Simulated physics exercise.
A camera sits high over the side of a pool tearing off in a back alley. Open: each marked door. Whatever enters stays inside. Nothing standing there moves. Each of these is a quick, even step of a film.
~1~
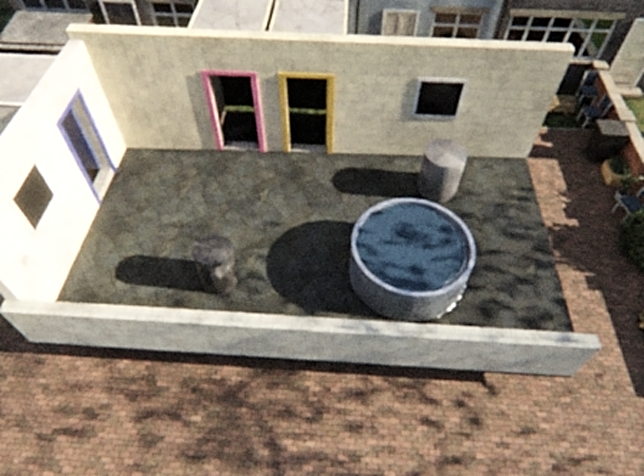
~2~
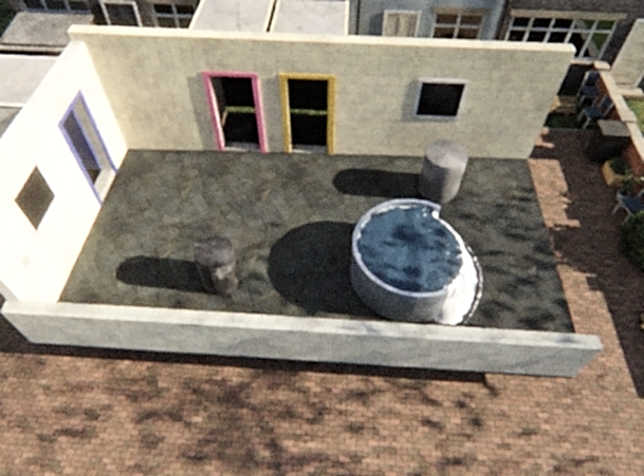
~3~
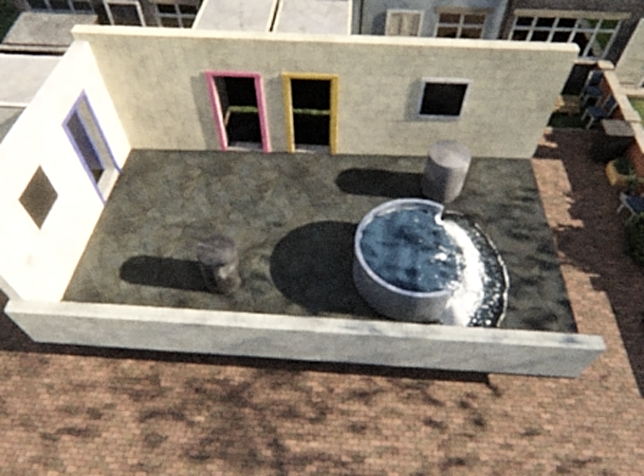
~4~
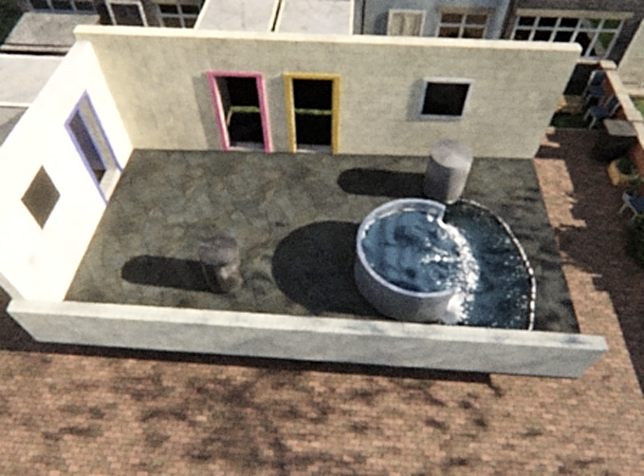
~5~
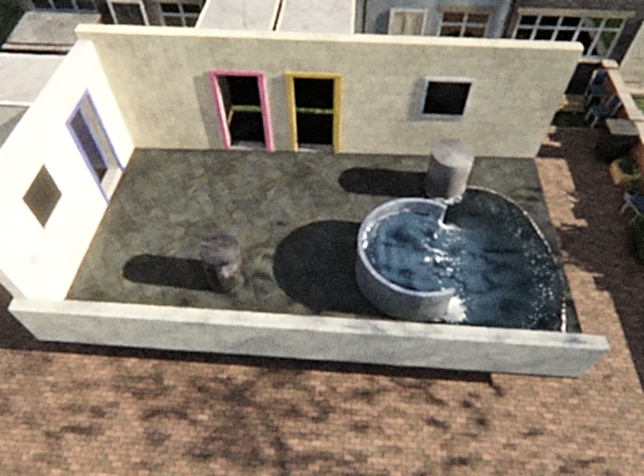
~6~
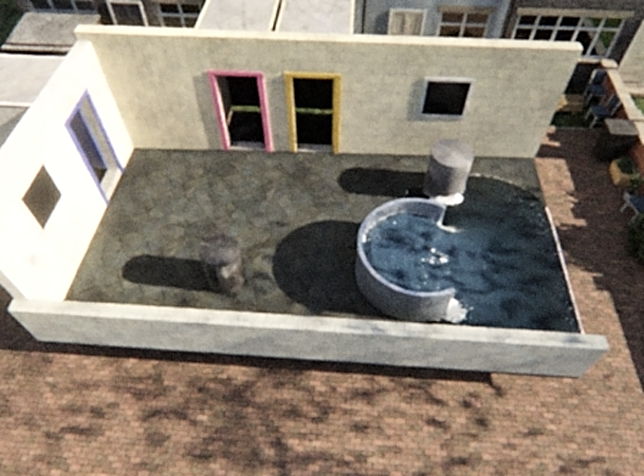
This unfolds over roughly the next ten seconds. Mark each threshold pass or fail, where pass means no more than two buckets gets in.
Yellow door - pass; pink door - pass; blue door - pass.
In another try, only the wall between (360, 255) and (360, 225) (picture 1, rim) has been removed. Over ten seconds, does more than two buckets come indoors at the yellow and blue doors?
Note: Yellow door misses the line, blue door crosses the line.
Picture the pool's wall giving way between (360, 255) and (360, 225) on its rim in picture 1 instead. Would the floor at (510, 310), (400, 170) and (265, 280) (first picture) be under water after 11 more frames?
So that's left bare for the first, left bare for the second and waterlogged for the third.
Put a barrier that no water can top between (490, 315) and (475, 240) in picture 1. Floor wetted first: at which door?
I'd say the door marked yellow.
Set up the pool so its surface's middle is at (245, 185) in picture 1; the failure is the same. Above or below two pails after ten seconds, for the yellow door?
Result for the yellow door - it goes past the limit.
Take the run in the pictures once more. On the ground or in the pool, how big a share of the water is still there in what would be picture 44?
Roughly 28 parts in a hundred.
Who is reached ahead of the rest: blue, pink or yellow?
My pick is the door marked yellow.
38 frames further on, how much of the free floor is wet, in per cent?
I'd estimate some 35 per cent.
A moment on, water covers 25 % of the floor; the yellow door not reached, the pink door not reached, the blue door not reached.
Next, water covers 25 % of the floor; the yellow door not reached, the pink door not reached, the blue door not reached.
Then, water covers 30 % of the floor; the yellow door not reached, the pink door not reached, the blue door not reached.
Later, water covers 35 % of the floor; the yellow door wet at the sill, nothing in, the pink door not reached, the blue door not reached.
In the end, water covers 30 % of the floor; the yellow door wet at the sill, nothing in, the pink door wet at the sill, nothing in, the blue door not reached.
